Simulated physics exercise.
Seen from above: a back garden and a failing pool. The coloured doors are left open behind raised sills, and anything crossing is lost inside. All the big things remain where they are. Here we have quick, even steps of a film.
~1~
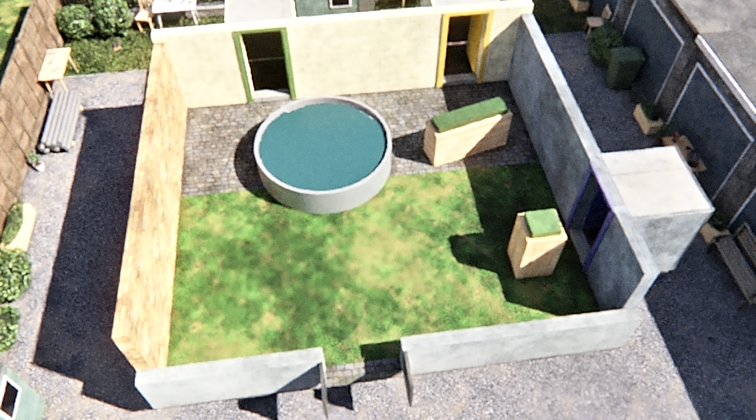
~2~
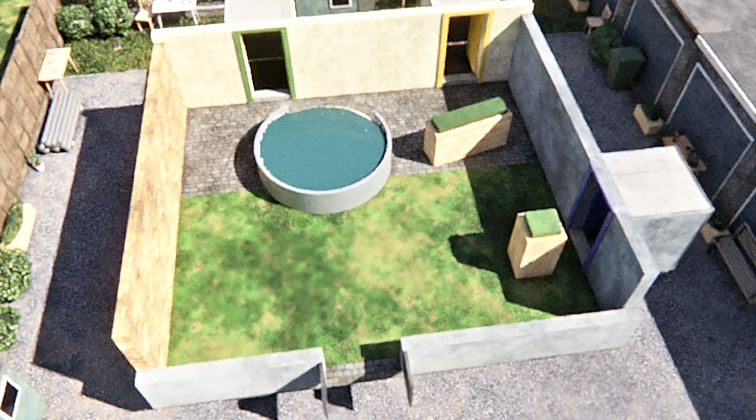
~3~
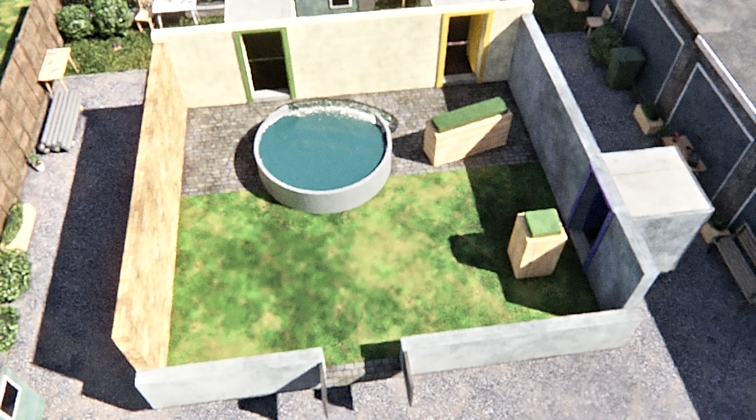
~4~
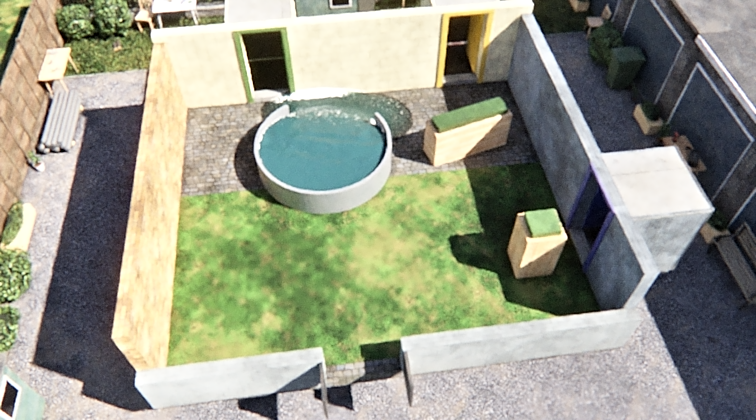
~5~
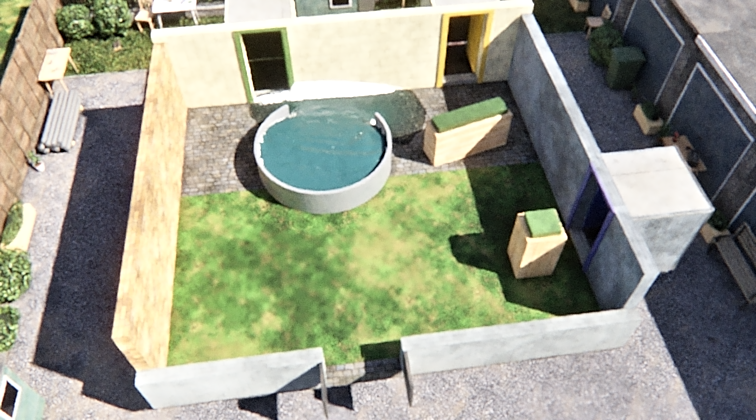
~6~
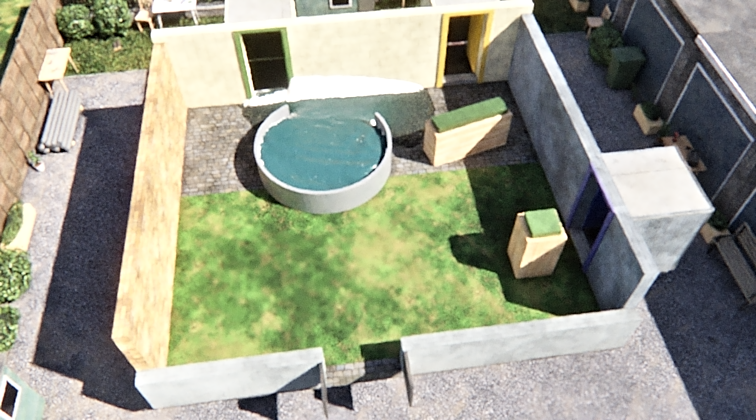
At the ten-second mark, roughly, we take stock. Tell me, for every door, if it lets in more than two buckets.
Here it is: The green door lets more than two through; the blue door keeps it to two or fewer; the yellow door lets more than two through.
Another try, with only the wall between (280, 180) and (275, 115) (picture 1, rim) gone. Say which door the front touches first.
That would be the green door.
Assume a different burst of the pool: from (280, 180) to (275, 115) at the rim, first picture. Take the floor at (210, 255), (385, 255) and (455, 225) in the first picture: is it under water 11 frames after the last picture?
Submerged, bone-dry, bone-dry.
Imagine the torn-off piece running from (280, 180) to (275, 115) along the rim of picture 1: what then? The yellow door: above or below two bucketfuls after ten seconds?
Note: Yellow falls short.
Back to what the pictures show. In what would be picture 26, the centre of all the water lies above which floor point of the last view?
I'd say near (367, 135).
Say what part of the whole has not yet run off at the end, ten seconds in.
Some 94 per cent.
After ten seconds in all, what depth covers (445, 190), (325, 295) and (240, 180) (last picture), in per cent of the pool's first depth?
Around 10, 6 and 10 percent, in that order.
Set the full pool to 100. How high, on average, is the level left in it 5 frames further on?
Close to 66 in a hundred.
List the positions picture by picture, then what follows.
The first picture shows still water in the round tank at (323, 144).
In the second picture, the front is at a hidden place, out from the gap on the round tank's far side.
In the third picture, water pours out on the round tank's far side and has run to a hidden place.
In the fourth picture, water pours out on the round tank's far side and has run to (269, 102).
In the fifth picture, water pours out on the round tank's far side and has run to (254, 103).
In the sixth picture, the front is at (422, 89), out from the gap on the round tank's far side.
A moment on, water covers 15 % of the floor; the green door over two buckets in, the blue door not reached, the yellow door wet at the sill, nothing in.
Next, water covers 25 % of the floor; the green door over two buckets in, the blue door not reached, the yellow door wet at the sill, nothing in.
Then, water covers 35 % of the floor; the green door far over two buckets in, the blue door not reached, the yellow door wet at the sill, nothing in.
Later, water covers 65 % of the floor; the green door far over two buckets in, the blue door wet at the sill, nothing in, the yellow door over two buckets in.
In the end, water covers 95 % of the floor; the green door far over two buckets in, the blue door wet at the sill, nothing in, the yellow door far over two buckets in.
